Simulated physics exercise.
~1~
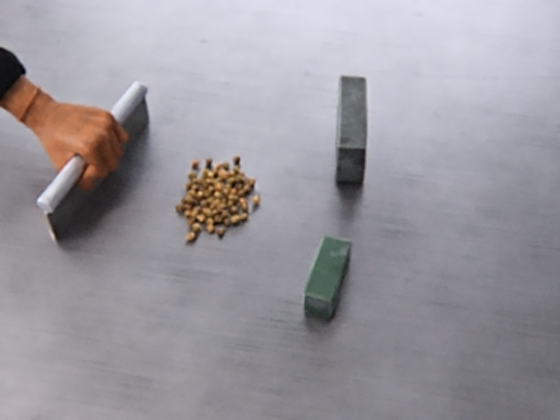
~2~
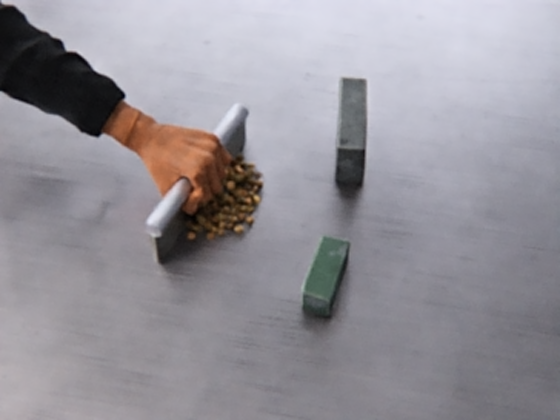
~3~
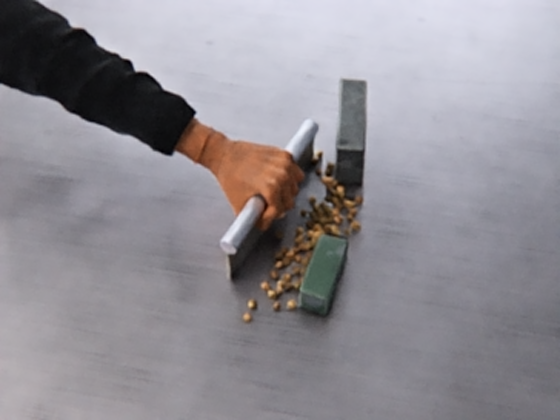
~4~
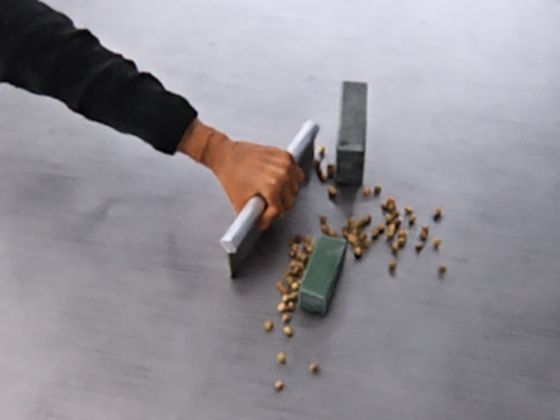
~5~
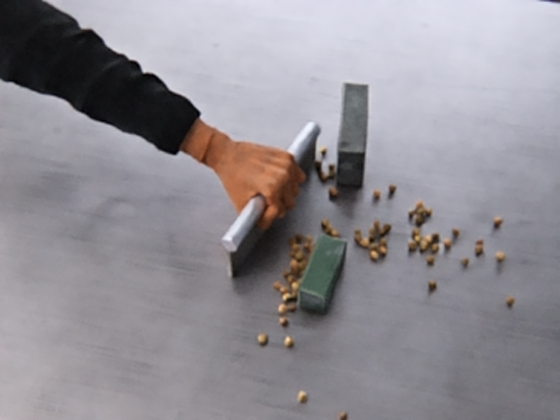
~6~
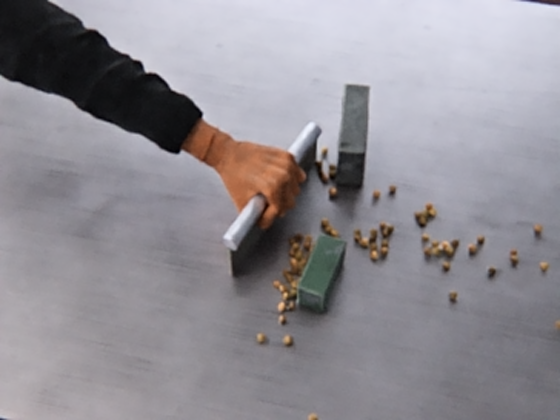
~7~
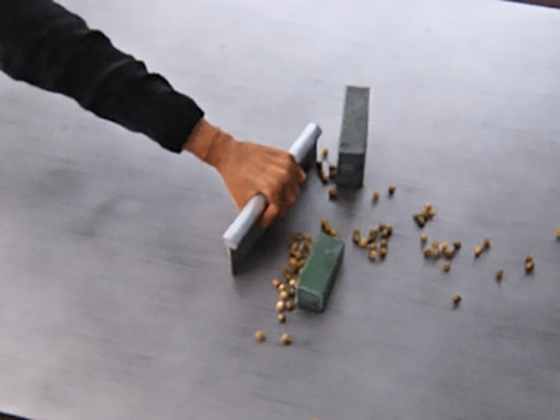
A hand in a dark sleeve pushed a scraper rightwards into a heap of small brown pieces, driving them towards two greenish blocks, then stopped; many scattered through the gap, while others stayed bunched before the blocks and a few slipped around the nearer one.
